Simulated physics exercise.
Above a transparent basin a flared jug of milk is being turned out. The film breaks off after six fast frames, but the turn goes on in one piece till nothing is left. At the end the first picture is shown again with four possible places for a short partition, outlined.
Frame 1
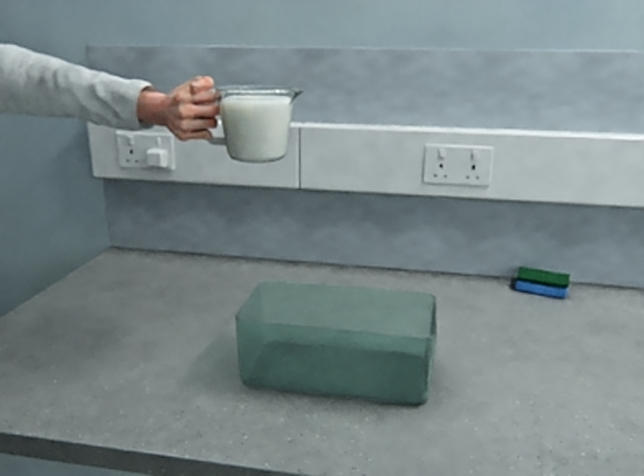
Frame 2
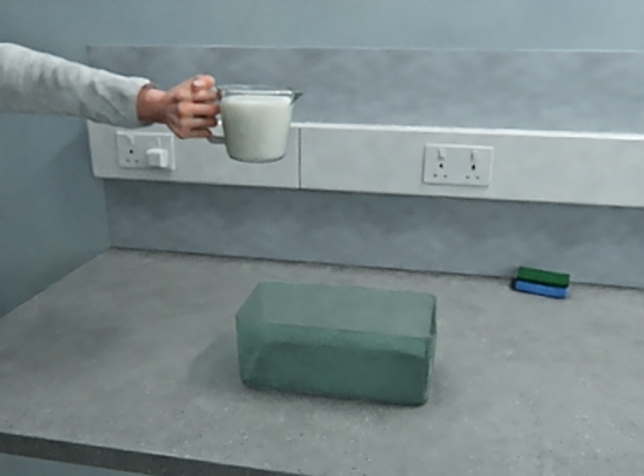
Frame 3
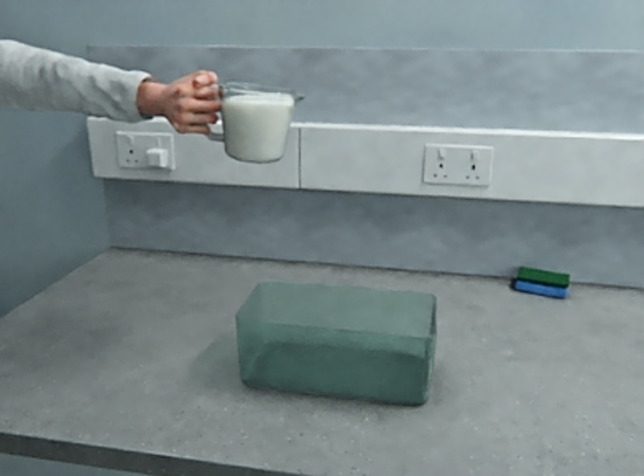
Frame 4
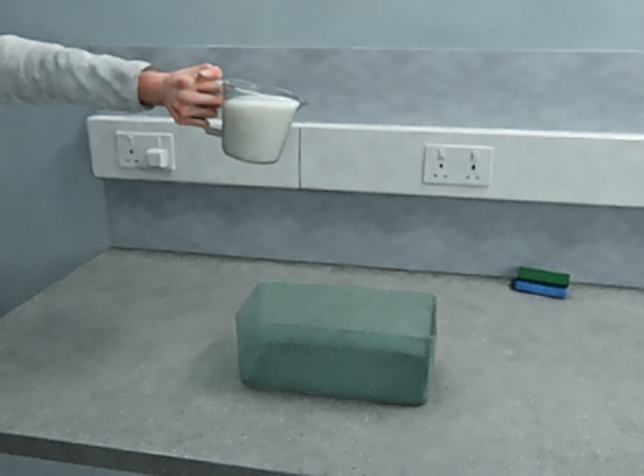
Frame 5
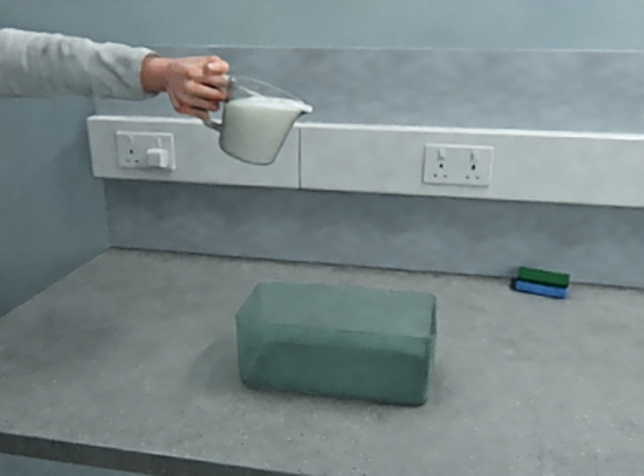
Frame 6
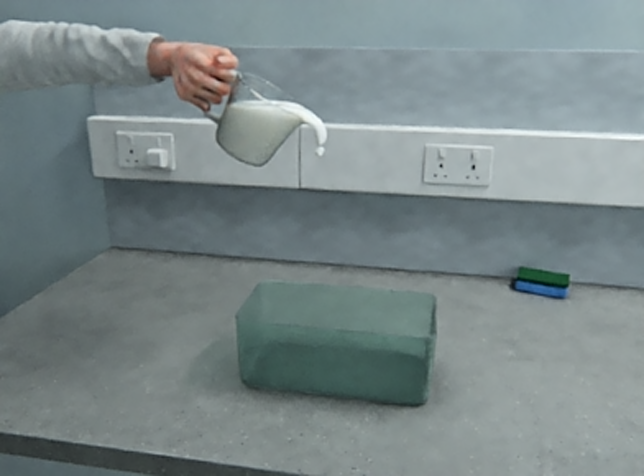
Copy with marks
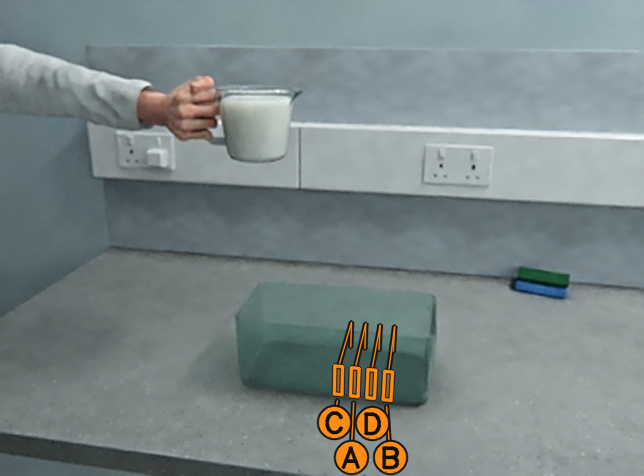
At a grey worktop beneath wall sockets, a hand reaching in from the left holds a clear jug of milk upright above a greenish see-through basin. The hand slowly tilts the jug to the right, and milk reaches the lip, then curls over it in a short white stream.
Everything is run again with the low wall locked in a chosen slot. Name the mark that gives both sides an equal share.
Use place A.
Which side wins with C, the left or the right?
The right one.
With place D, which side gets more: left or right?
The left one.
On the marked copy, A at (353, 402); B at (386, 406); C at (337, 400); D at (370, 404).
With A, about 44 % ends left of the wall and 52 % right of it; 3 % is lost outside.
With B, about 89 % ends left of the wall and 5 % right of it; 5 % is lost outside.
With C, about 21 % ends left of the wall and 76 % right of it; 4 % is lost outside.
With D, about 81 % ends left of the wall and 13 % right of it; 7 % is lost outside.
